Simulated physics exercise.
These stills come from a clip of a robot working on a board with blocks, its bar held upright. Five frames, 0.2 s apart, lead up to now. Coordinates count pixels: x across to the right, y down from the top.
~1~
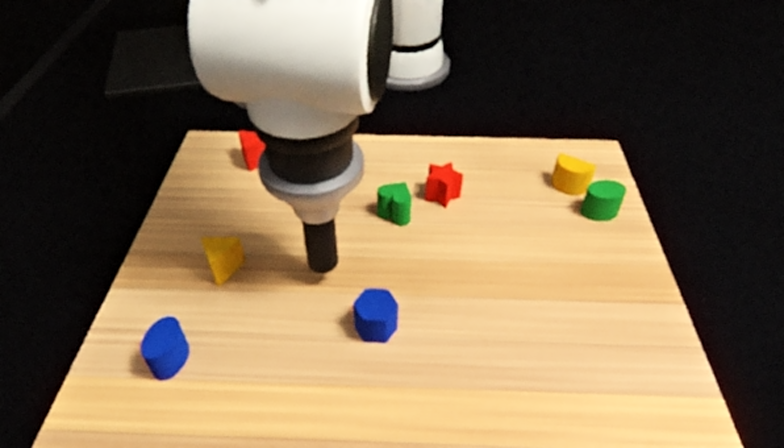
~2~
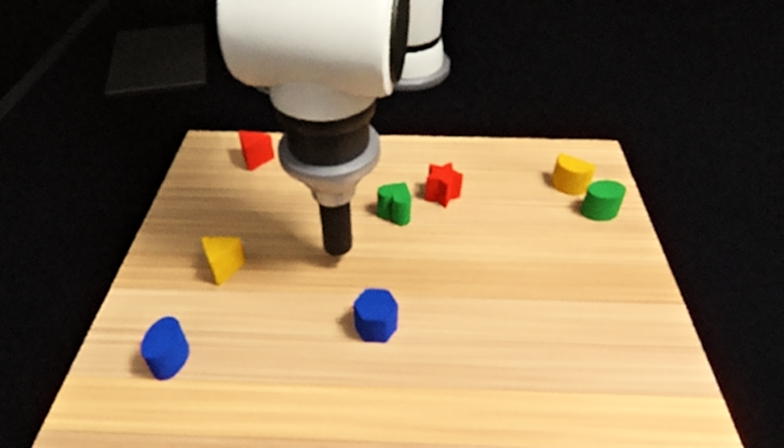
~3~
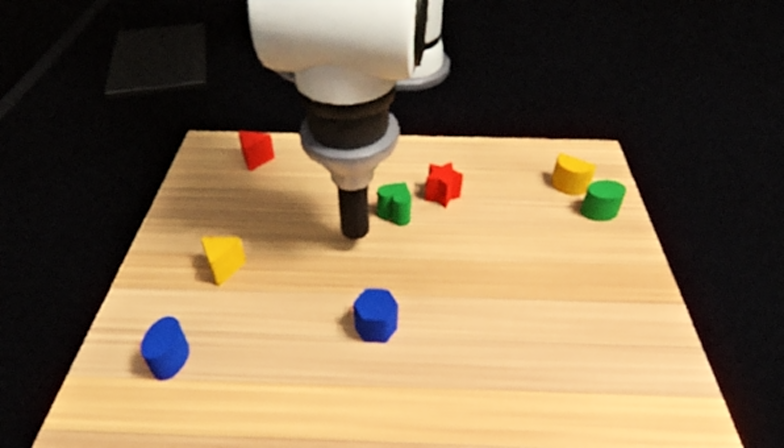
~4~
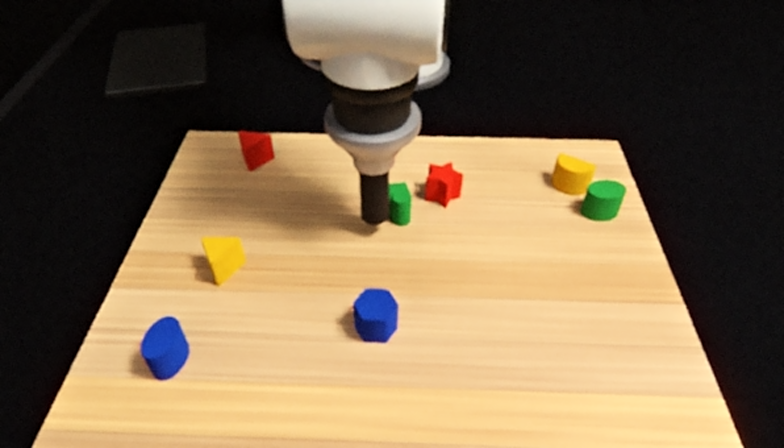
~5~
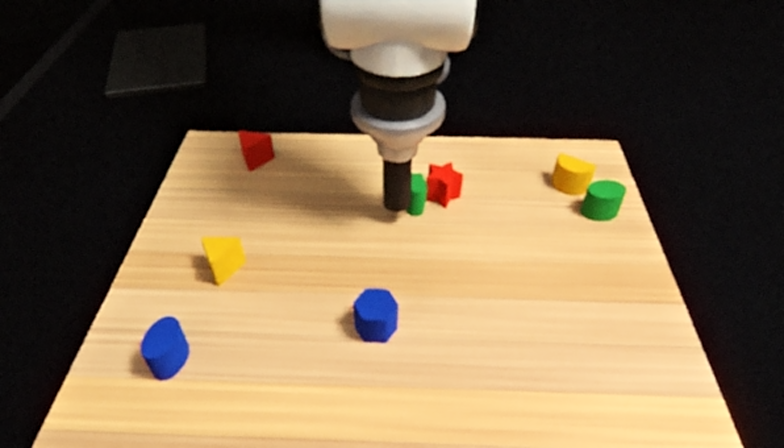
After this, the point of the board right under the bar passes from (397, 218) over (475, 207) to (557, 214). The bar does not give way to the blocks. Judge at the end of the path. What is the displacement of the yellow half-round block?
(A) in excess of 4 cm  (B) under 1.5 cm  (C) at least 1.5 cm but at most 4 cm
The answer is B.
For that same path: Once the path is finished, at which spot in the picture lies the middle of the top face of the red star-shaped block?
The point I'd pick in the picture is (458, 162).
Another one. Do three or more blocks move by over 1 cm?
I'd say no.
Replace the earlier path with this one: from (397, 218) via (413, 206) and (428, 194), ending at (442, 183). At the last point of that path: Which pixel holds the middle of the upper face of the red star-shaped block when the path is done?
Top centre: (474, 154).
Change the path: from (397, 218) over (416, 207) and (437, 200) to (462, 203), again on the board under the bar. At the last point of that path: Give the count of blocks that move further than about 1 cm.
Once the path ends, two blocks will have shifted.
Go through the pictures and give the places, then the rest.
Bar's lower end at (323, 262); green heart block at (396, 191); red star-shaped block at (444, 172); yellow half-round block at (575, 163), in the first frame.
Bar at (338, 246); blocks still, in the second frame.
Bar at (355, 230); blocks still, in the third frame.
Bar at (375, 216); blocks still, in the fourth frame.
Bar at (397, 203); green heart block partly hidden; red star-shaped block at (444, 172); yellow half-round block at (575, 163), in the fifth frame.
On the path given first. One third of the way, bar at (450, 192); green heart block at (431, 169), turned 60° anticlockwise; red star-shaped block at (458, 162), turned 30° clockwise.
Two thirds of the way, bar at (505, 195); green heart block at (431, 169), turned 60° anticlockwise; red star-shaped block at (458, 162), turned 30° clockwise.
At the end, bar at (561, 199); green heart block at (431, 169), turned 60° anticlockwise; red star-shaped block at (458, 162), turned 30° clockwise; yellow half-round block still.
